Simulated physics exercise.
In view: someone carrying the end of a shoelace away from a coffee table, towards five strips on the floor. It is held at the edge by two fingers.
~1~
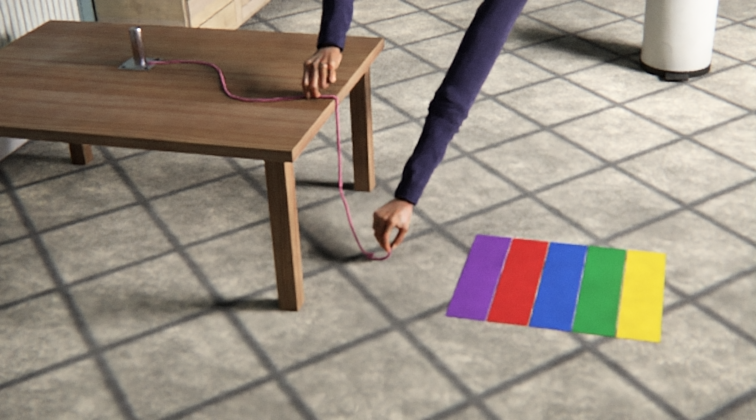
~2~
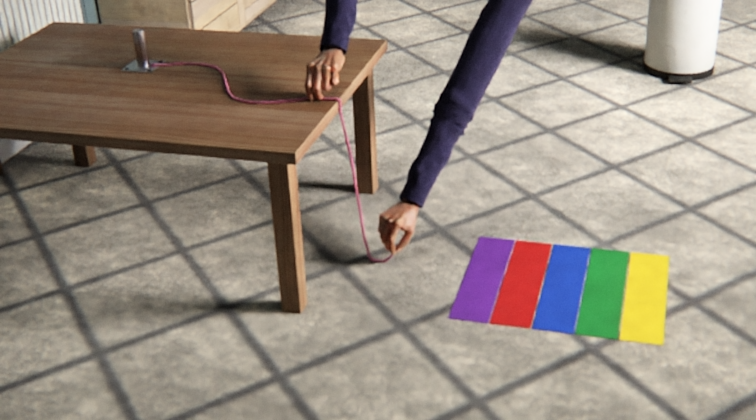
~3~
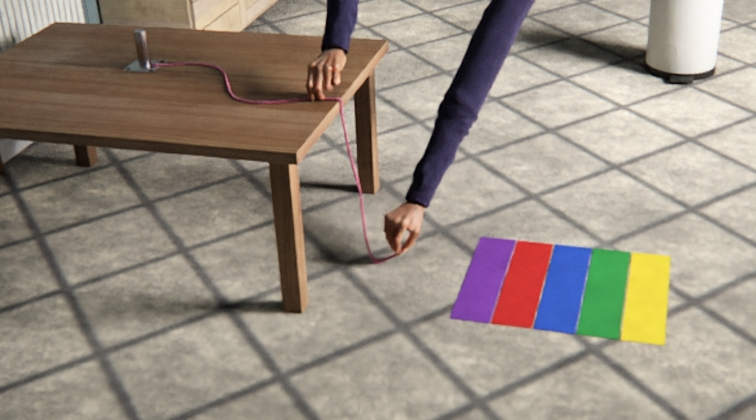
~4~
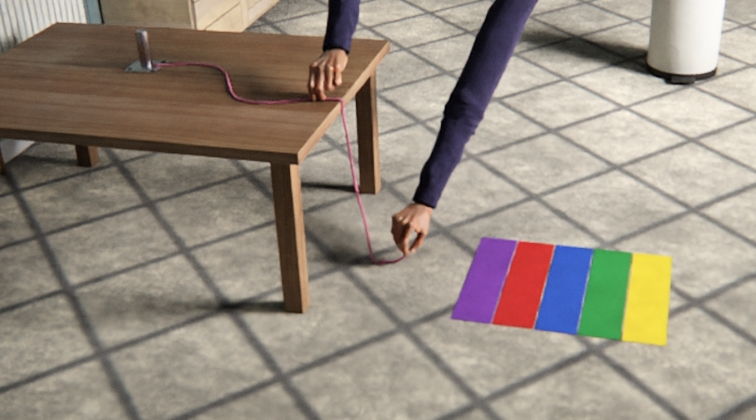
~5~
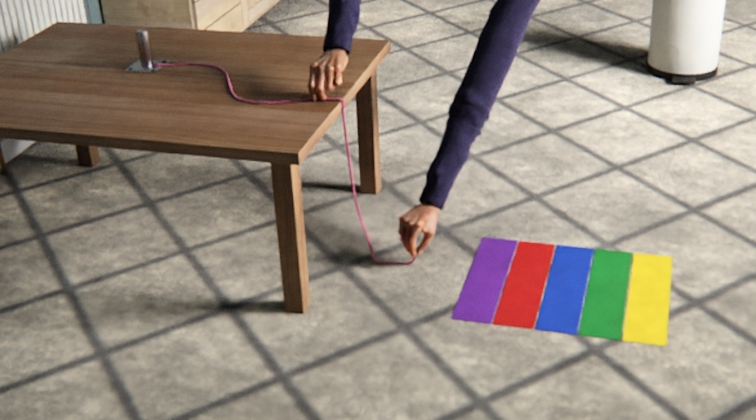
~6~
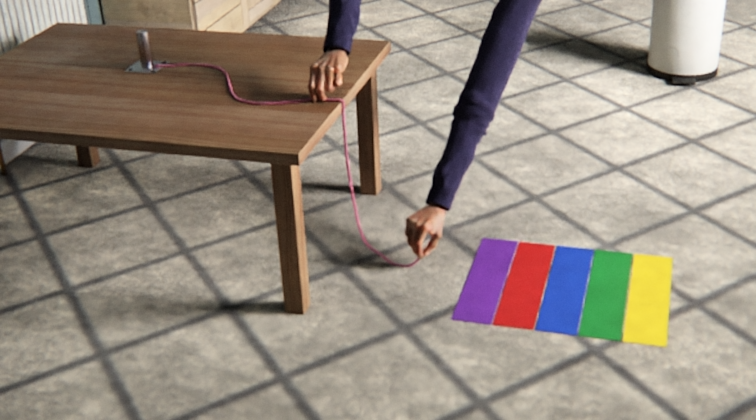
A hand slowly draws a pink cord rightward above the floor while another pinches it at the table edge.
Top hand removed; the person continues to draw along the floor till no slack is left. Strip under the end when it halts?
Blue strip.
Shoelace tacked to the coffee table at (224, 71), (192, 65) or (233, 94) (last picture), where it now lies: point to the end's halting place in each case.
Roughly (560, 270), (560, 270) and (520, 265).
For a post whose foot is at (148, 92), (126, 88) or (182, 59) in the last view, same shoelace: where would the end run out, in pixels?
About (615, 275), (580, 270) and (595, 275).
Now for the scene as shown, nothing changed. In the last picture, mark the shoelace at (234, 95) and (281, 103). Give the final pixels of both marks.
Point one to (282, 86), point two to (334, 95).
Soon after, end near (501, 263); over purple.
After that, end near (544, 268); over red.
At the stop, end near (569, 270); over blue. It gets as far as the blue strip.
